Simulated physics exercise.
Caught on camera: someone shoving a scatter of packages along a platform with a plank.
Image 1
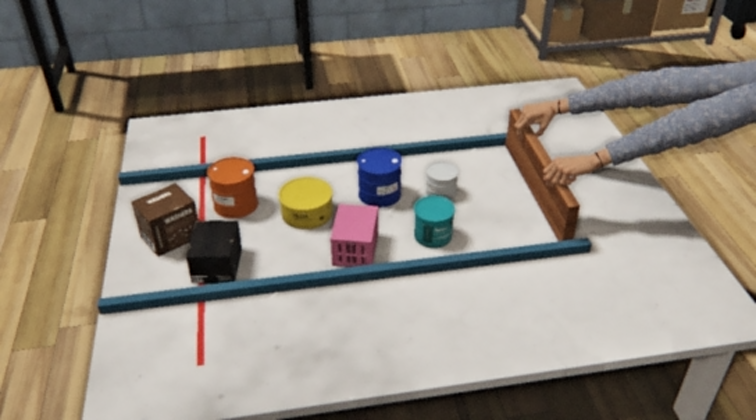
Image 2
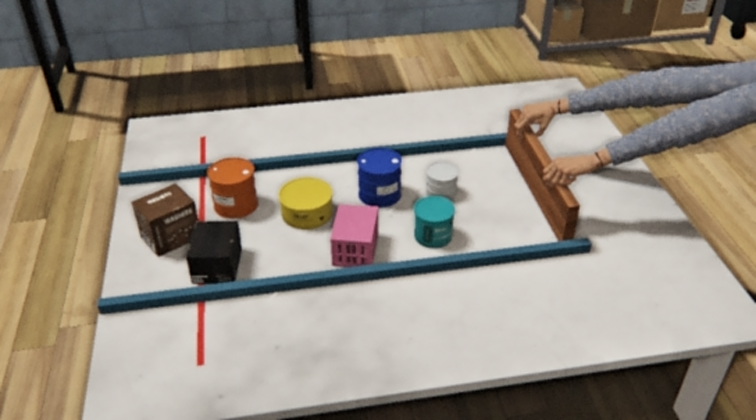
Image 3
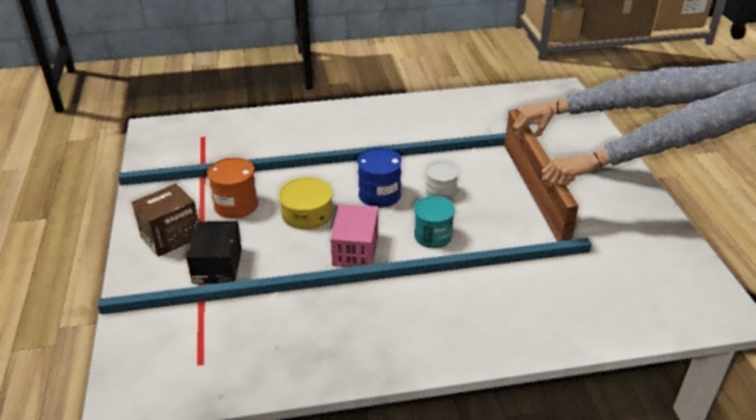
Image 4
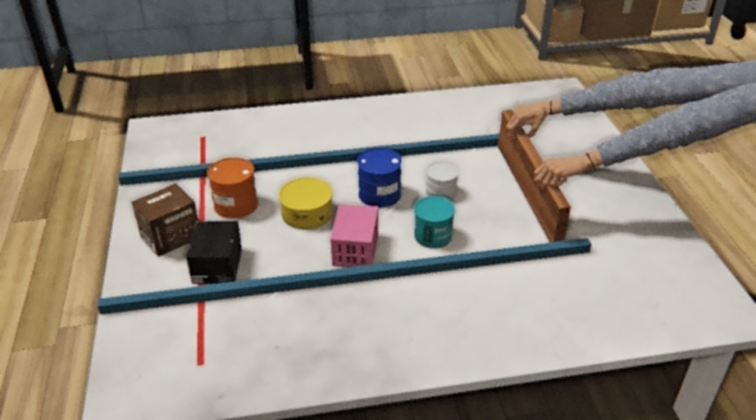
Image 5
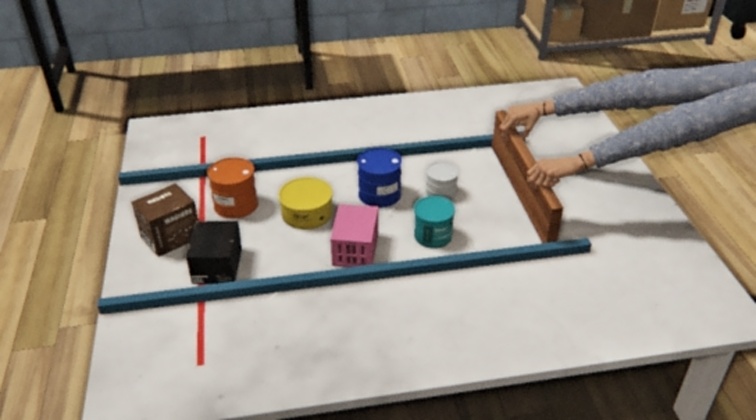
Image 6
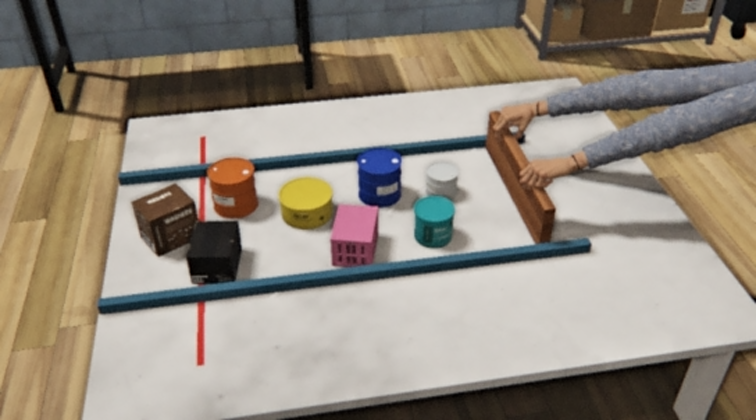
Two hands gripped a wooden plank at the right of a white table and slid it slightly left between two blue rails, while the colorful drums and boxes in front of it stayed still.
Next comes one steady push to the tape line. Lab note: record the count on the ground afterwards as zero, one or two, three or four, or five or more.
Count on ground: One or two.
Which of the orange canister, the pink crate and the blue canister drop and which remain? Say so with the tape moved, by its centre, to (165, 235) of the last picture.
Result - orange canister: Drops; pink crate: Drops; blue canister: Remains in place.
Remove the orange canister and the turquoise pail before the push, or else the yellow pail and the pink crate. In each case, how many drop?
The number is 1 for the first case and 0 for the second.
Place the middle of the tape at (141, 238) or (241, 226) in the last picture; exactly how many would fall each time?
It would be 5 and 0.
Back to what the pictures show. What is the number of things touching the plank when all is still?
I count 3 of them.
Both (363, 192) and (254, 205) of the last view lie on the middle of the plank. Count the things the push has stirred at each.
Note: First position 5; second position 8.
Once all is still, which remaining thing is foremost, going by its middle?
The orange canister is the one.
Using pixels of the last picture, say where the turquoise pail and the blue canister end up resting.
In order, first (179, 251), then (177, 189).
A little later, none off yet; brown box at rest near (167, 220); black box at rest near (215, 252); orange canister at rest near (233, 188).
When it is over, the number that fall off is one or two; down, black box and brown box.
